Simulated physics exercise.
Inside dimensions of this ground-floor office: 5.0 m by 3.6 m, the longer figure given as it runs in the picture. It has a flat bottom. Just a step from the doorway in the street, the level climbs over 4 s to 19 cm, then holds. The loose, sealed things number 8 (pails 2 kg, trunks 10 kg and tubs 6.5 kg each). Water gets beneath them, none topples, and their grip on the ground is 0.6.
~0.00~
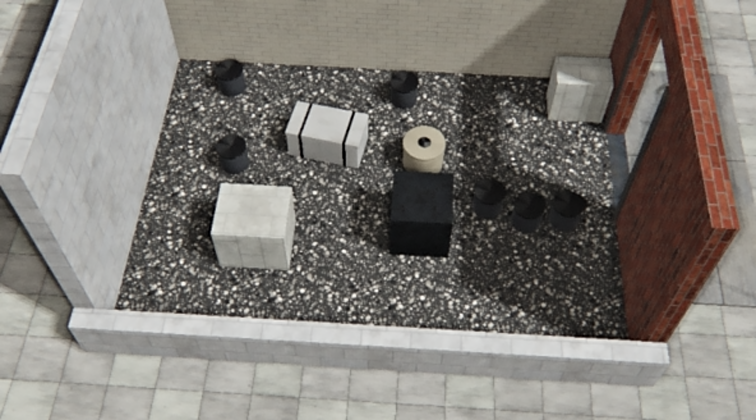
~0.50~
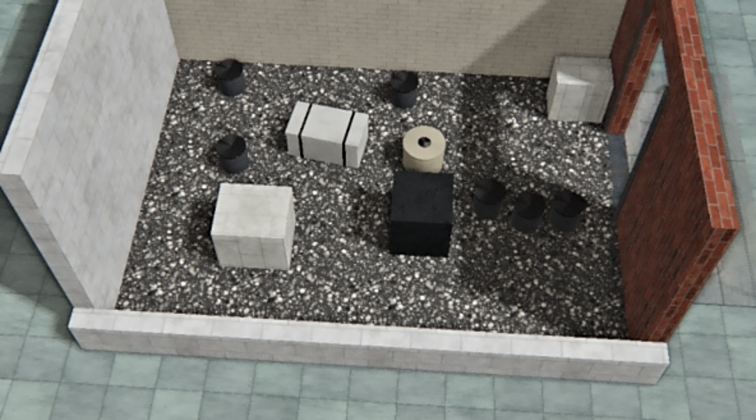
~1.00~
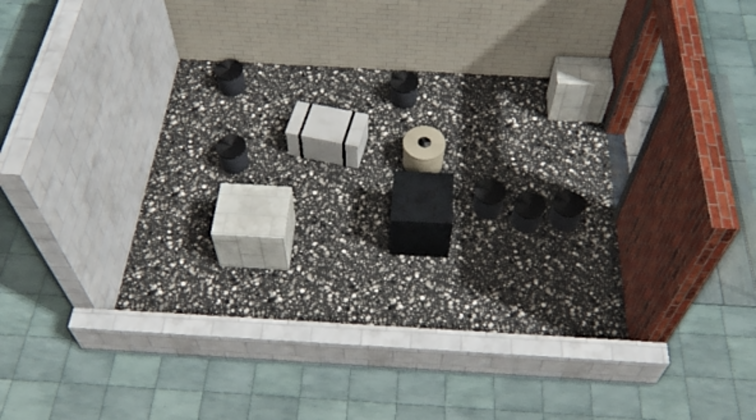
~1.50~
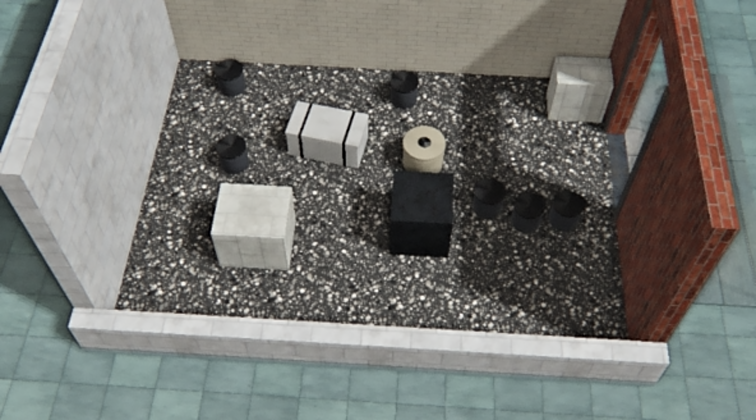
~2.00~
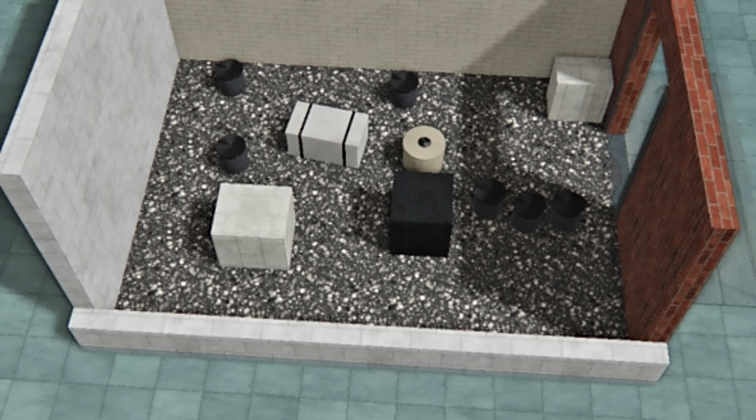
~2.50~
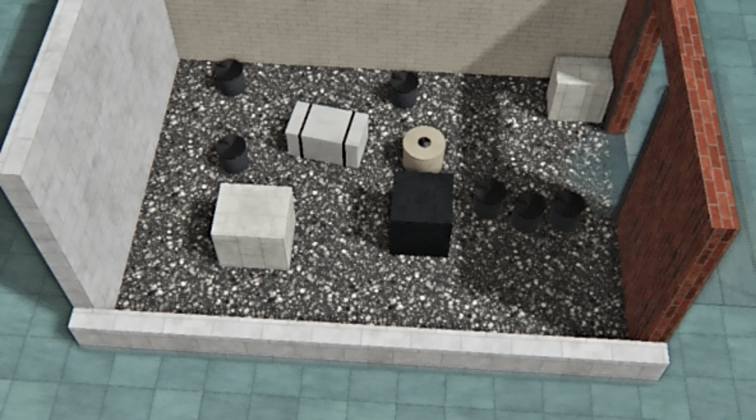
Water spread over the paving around a roofless room, then began seeping in through the doorway in the brick wall on the right, while the boxes and dark tubs inside stayed still.
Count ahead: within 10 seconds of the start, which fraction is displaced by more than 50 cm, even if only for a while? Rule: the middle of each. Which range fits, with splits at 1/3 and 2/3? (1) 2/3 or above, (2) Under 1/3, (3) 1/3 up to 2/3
1, 2/3 or above.
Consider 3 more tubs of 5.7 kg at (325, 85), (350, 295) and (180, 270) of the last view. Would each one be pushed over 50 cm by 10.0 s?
Respectively, higher, lower and lower.
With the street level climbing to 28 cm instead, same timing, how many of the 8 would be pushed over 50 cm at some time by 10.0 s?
The answer would then be 8.
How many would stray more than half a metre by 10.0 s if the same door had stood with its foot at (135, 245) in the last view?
Result: 4 of them.
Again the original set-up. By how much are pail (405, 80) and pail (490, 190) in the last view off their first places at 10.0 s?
Net displacement, in order: 250 cm; 300 cm.
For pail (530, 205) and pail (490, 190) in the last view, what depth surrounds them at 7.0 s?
First roughly 5 cm, second roughly 4 cm.
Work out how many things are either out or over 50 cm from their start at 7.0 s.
The number I get is 6.
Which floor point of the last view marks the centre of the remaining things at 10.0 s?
Near (278, 194).
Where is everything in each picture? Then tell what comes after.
In the first frame, a pail at (490, 191), on the bottom; a pail at (569, 203), on the bottom; 0.0 m2 under water; 0 of 8 have shifted.
In the second frame, a pail at (490, 191) rests on the ground; a pail at (569, 203), on the bottom; 0.0 m2 under water; 0 of 8 have shifted.
In the third frame, a pail at (490, 191) rests on the ground; a pail at (569, 203), on the bottom; 0.0 m2 under water; 0 of 8 have shifted.
In the fourth frame, a pail at (490, 191) rests on the ground; a pail at (569, 203) rests on the ground; 0.0 m2 under water; 0 of 8 have shifted.
In the fifth frame, a pail at (490, 191), on the bottom; a pail at (569, 203), on the bottom; 0.0 m2 under water; 0 of 8 have shifted.
In the sixth frame, a pail at (490, 191), on the bottom; a pail at (569, 203), on the bottom; water covers 0.4 m2; 0 of 8 have shifted.
After 3.5 s 0 of 8 are over 50 cm from their spots; 0 afloat.
After 4.5 s 1 of 8 are over 50 cm from their spots; 0 afloat.
After 7.0 s 6 of 8 are over 50 cm from their spots; 5 afloat.
After 10.0 s 8 of 8 are over 50 cm from their spots, and 8 have been at some point; 8 afloat.
